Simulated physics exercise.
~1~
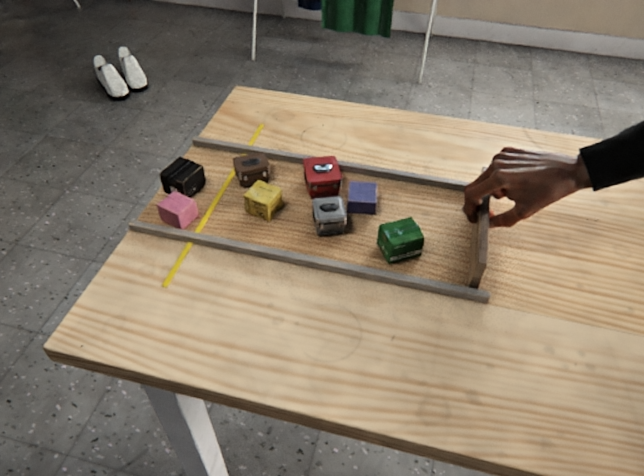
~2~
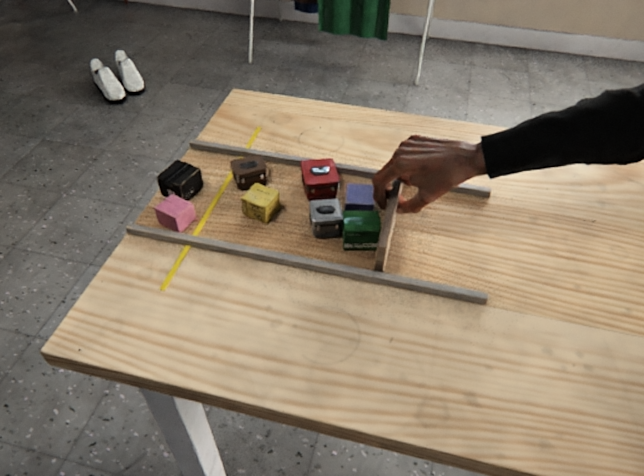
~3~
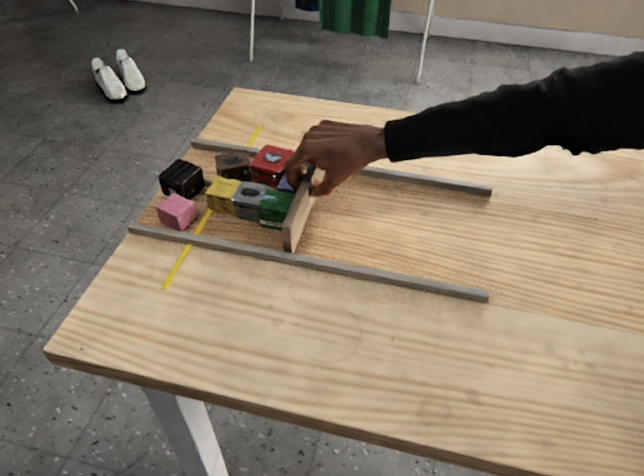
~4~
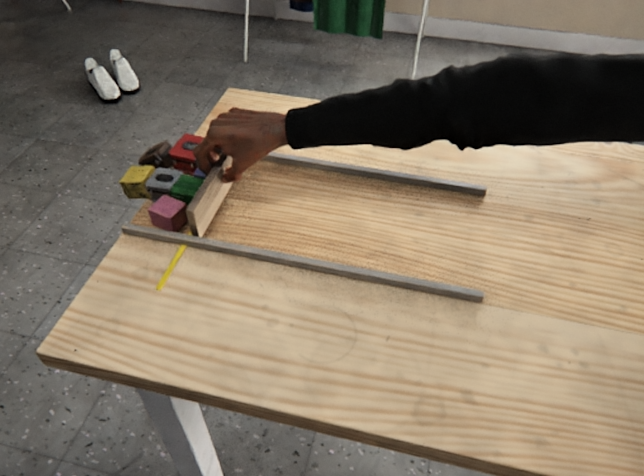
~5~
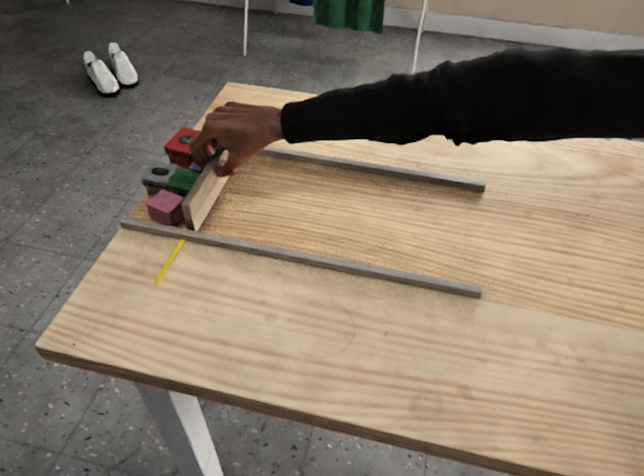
Hand sweeping small coloured boxes leftward across a wooden table with a board, the black, brown and yellow ones going off the end.
